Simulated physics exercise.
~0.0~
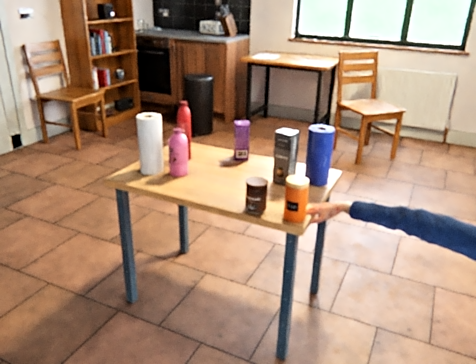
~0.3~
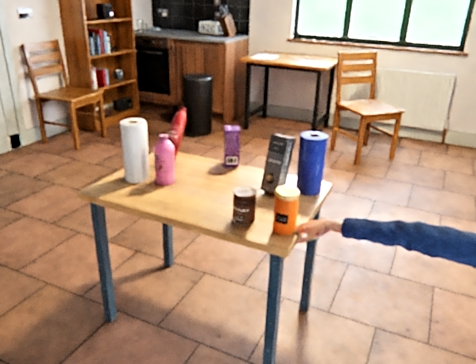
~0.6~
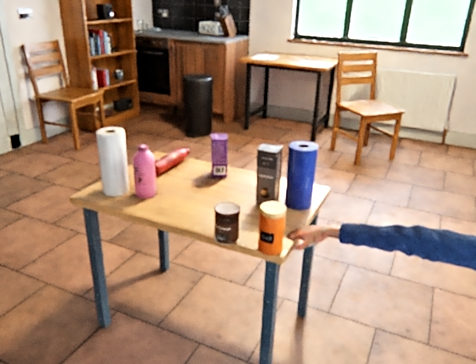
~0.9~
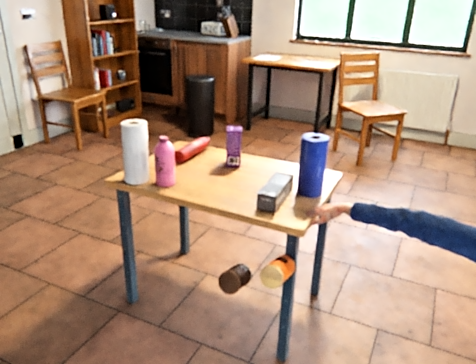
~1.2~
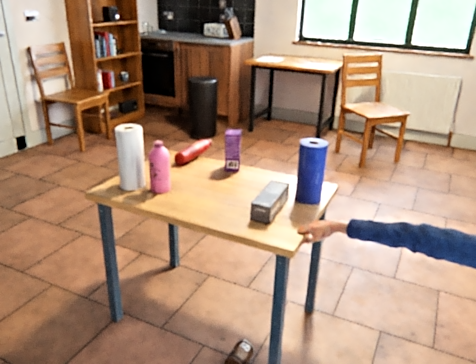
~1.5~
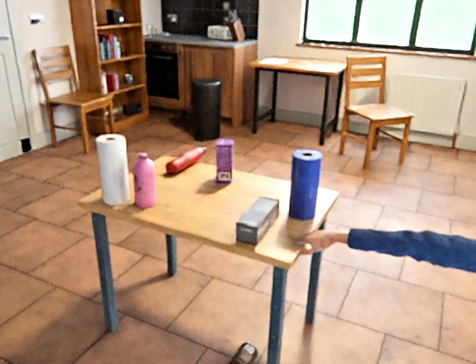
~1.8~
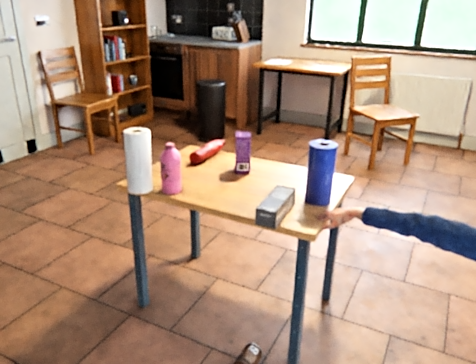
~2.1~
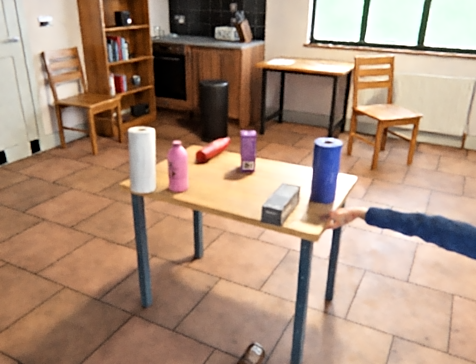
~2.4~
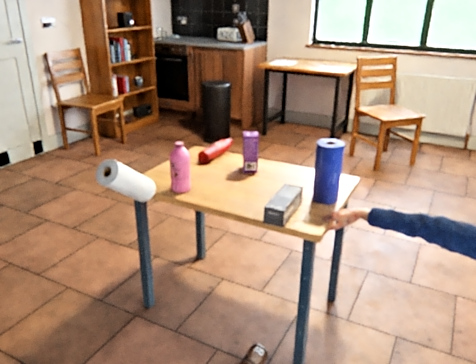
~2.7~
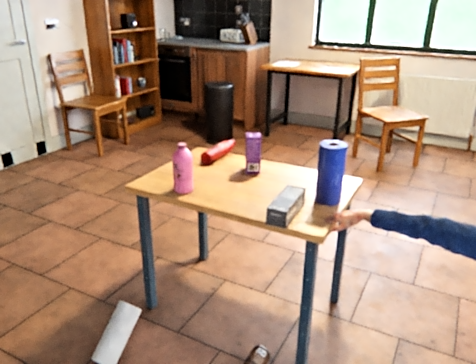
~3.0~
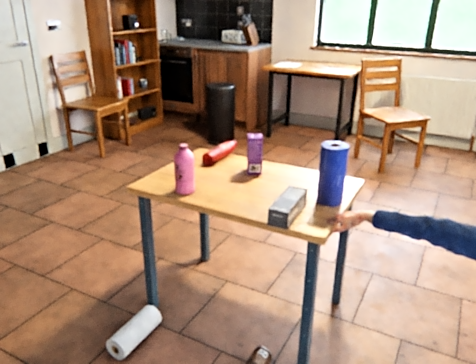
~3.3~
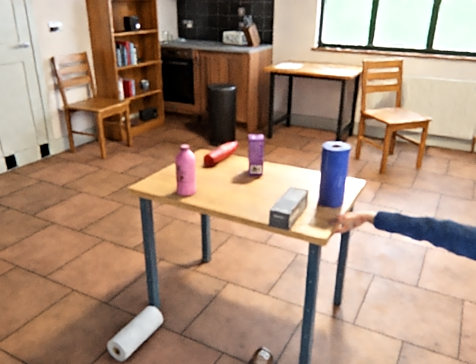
A blue-sleeved arm reaches in from the right to the corner of a pale wooden table in a tiled kitchen, viewed from slightly above. On the table stand a white roll and pink bottle at left, red bottle and purple carton behind, grey carton and blue roll at right, and brown tin and orange jar in front. As the table jerks back and forth, the red bottle tips over, then the tin and jar fall off and the grey carton topples. Later the white roll tips off the left side and lies on the floor, while the purple carton, blue roll and pink bottle stay upright.
